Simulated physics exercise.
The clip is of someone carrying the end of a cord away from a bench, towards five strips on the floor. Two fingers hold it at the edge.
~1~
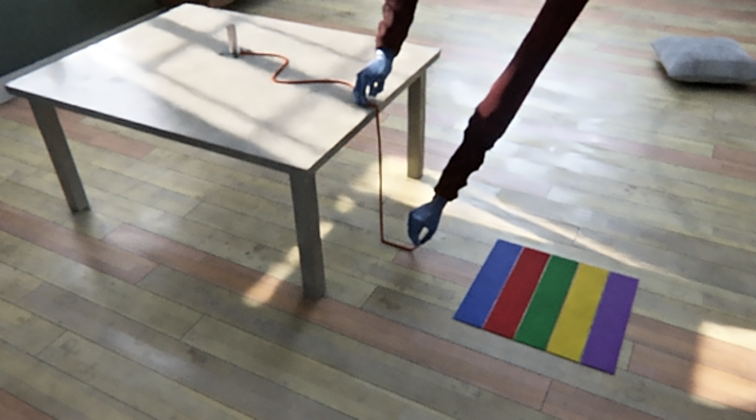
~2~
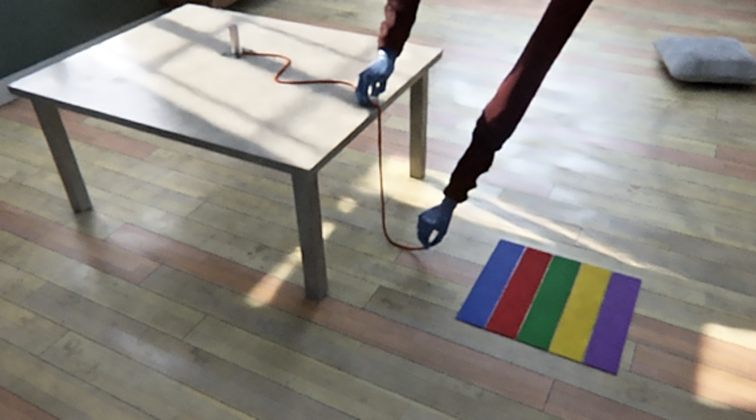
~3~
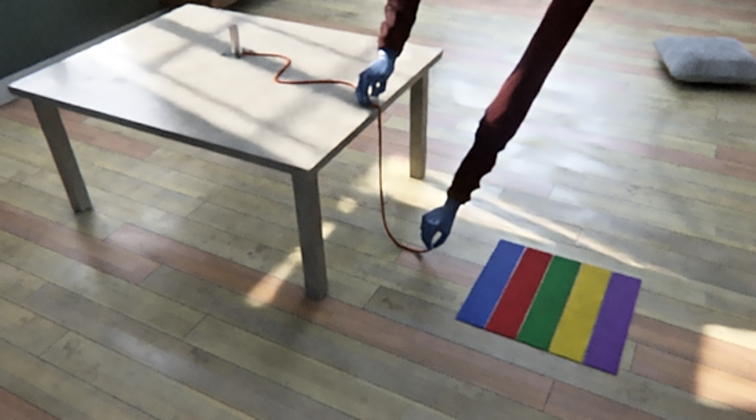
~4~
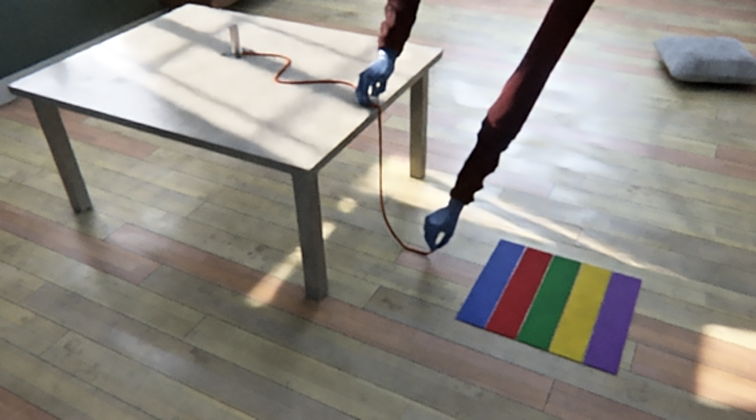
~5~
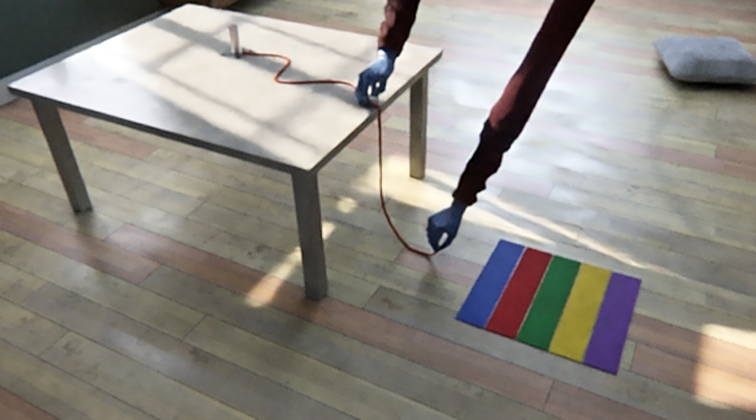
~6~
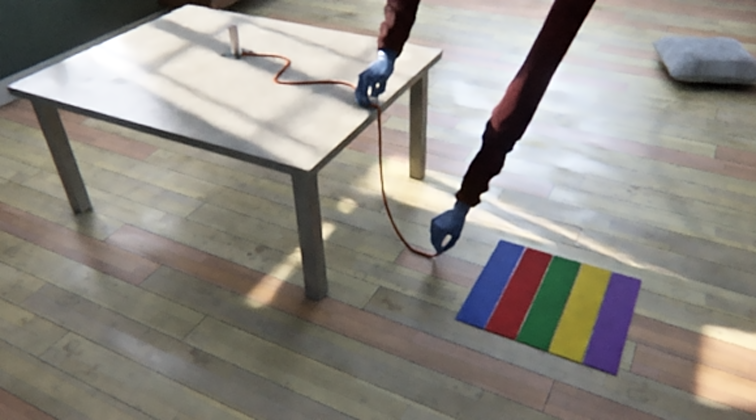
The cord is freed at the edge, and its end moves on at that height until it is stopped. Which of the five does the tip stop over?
It gets as far as the yellow strip.
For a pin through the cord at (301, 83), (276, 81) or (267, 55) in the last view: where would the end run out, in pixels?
Try by try, around (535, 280), (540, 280) and (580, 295).
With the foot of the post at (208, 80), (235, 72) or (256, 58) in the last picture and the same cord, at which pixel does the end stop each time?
About (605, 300), (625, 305) and (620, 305).
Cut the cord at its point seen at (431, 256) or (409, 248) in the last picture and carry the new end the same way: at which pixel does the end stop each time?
The places are (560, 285) and (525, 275).
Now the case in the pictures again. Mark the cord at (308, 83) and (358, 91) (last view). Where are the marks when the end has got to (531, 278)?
About (342, 89), and the other about (385, 115).
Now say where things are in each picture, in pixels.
In the first frame, end (419, 244); blue (475, 307); red (505, 317); green (536, 327); yellow (569, 338); purple (602, 350).
In the second frame, end (429, 246); cord through (274, 55) (276, 78) (336, 82) (377, 107) (381, 170) (384, 229).
In the third frame, end (433, 247).
In the fourth frame, end (436, 248); cord through (274, 55) (276, 78) (336, 82) (377, 107) (381, 170) (391, 229).
In the fifth frame, end (439, 249).
In the sixth frame, end (442, 251); cord through (274, 56) (275, 79) (336, 82) (377, 107) (381, 170) (397, 231).
Soon after, end near (531, 278); over red.
Then, end near (565, 289); over green.
At full stretch, end near (585, 295); over yellow. The yellow one.
